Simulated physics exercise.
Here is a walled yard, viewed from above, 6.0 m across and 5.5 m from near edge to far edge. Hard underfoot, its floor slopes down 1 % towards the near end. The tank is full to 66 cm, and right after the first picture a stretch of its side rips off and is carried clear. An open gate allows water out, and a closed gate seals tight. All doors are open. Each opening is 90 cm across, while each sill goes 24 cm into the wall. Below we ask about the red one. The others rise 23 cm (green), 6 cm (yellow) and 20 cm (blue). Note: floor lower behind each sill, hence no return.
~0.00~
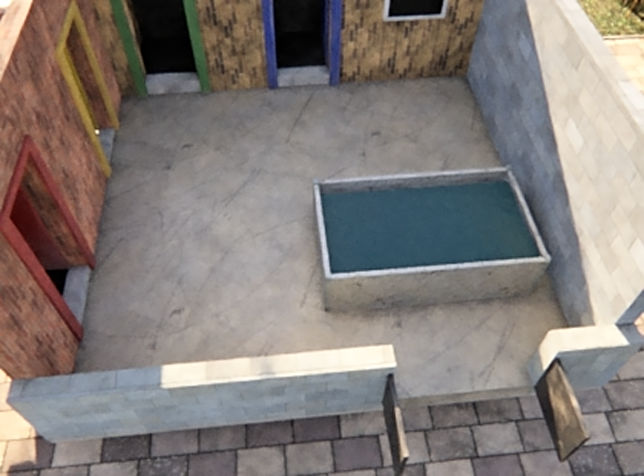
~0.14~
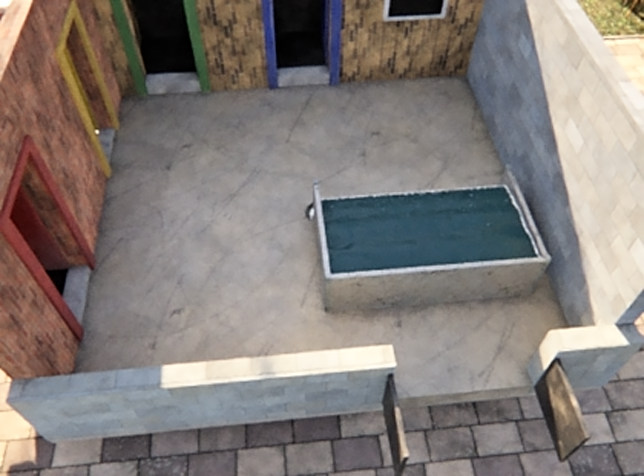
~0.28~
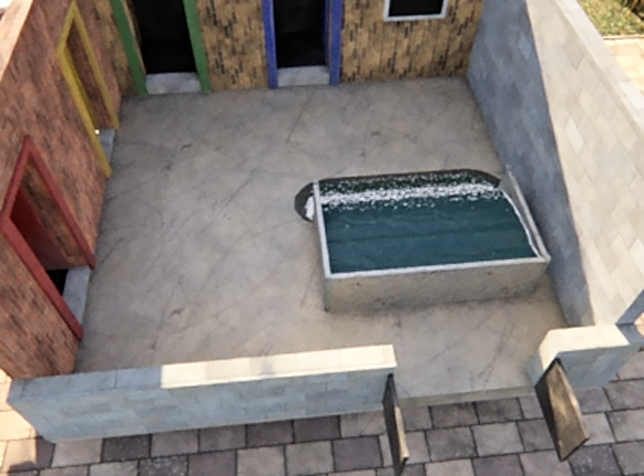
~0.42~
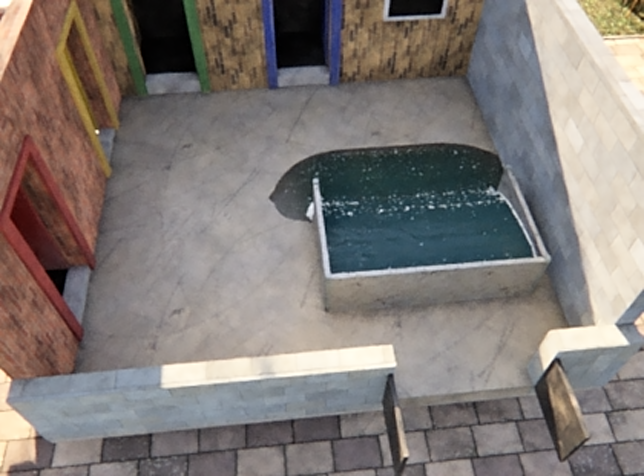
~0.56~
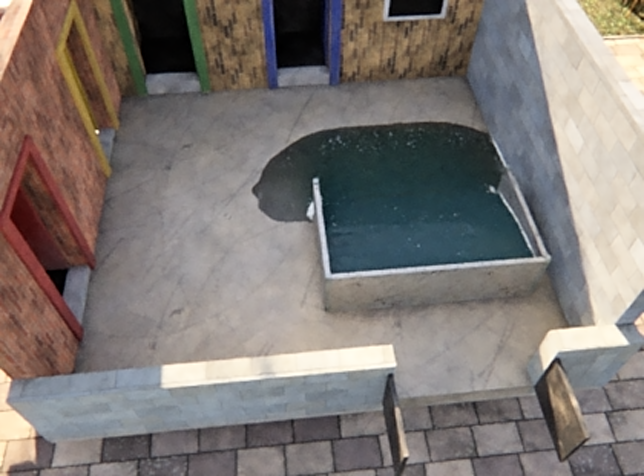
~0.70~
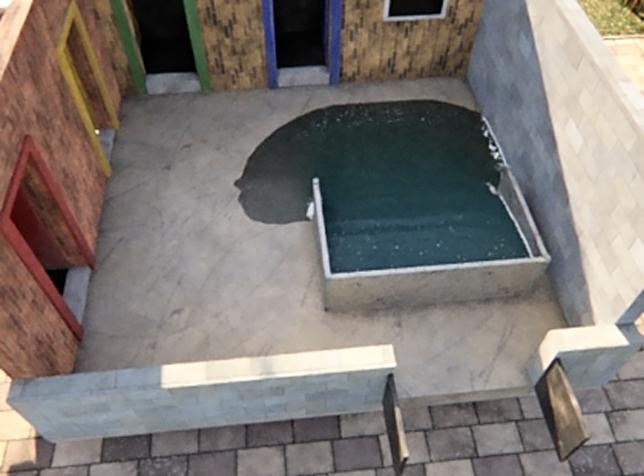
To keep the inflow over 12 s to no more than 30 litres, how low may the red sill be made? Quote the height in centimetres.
No lower than about 6 cm.
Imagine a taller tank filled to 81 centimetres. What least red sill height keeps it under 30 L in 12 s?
The step needs to be some 8.0 cm.
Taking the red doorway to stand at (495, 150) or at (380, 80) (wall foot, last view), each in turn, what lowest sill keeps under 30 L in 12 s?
Roughly 13.0 and 30 cm.
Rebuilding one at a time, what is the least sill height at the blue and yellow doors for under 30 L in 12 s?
Roughly 21 cm for the blue door and roughly 13.5 cm for the yellow door.
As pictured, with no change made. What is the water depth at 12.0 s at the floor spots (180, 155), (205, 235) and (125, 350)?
Some 4, 5 and 9 cm.
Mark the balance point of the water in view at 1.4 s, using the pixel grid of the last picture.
Look at about (398, 180) in the last view.
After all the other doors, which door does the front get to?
I'd say the red one.
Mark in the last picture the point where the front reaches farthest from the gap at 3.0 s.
Roughly at (122, 99) in the last view.
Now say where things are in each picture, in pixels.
In the first picture, still water, 66 cm deep, in the tank at (424, 222); the red door at (57, 252) is dry.
In the second picture, the front is at a hidden place, 0.2 m from the gap on the far side; 0.5 m2 of floor is wet, 66 cm left at the back.
In the third picture, water pours out on the far side and has run 0.7 m, to a hidden place; about 12 cm deep outside, 65 cm at the back.
In the fourth picture, water pours out on the far side and has run 1.3 m, to (330, 155); about 10 cm deep outside, 57 cm at the back.
In the fifth picture, the front is at (345, 131), 1.8 m from the gap on the far side; 5.6 m2 of floor is wet, 56 cm left at the back.
In the sixth picture, water pours out on the far side and has run 2.3 m, to (333, 109); about 8 cm deep outside, 51 cm at the back; the red door at (57, 252), 4.5 m from the gap, is still 2.8 m from the nearest water.
After 1.4 s water covers 40 % of the floor, deepest (42 cm) near (455, 79); it has not reached the red door.
After 3.0 s water covers 50 % of the floor, deepest (29 cm) near (132, 99); it has not reached the red door.
After 12.0 s water covers 100 % of the floor, deepest (12 cm) near (536, 365); 8 cm at the red door, 0 litres in over its 14 cm sill.
At the red door as built, the water arrived by 4.2 s and peaked near 11 cm at 9.8 s.
Run again over the same 12 s with other heights there, 40 litres in over 5.5 cm, 20 litres over 7 cm. The limit of 30 litres is kept from about 6 cm up.
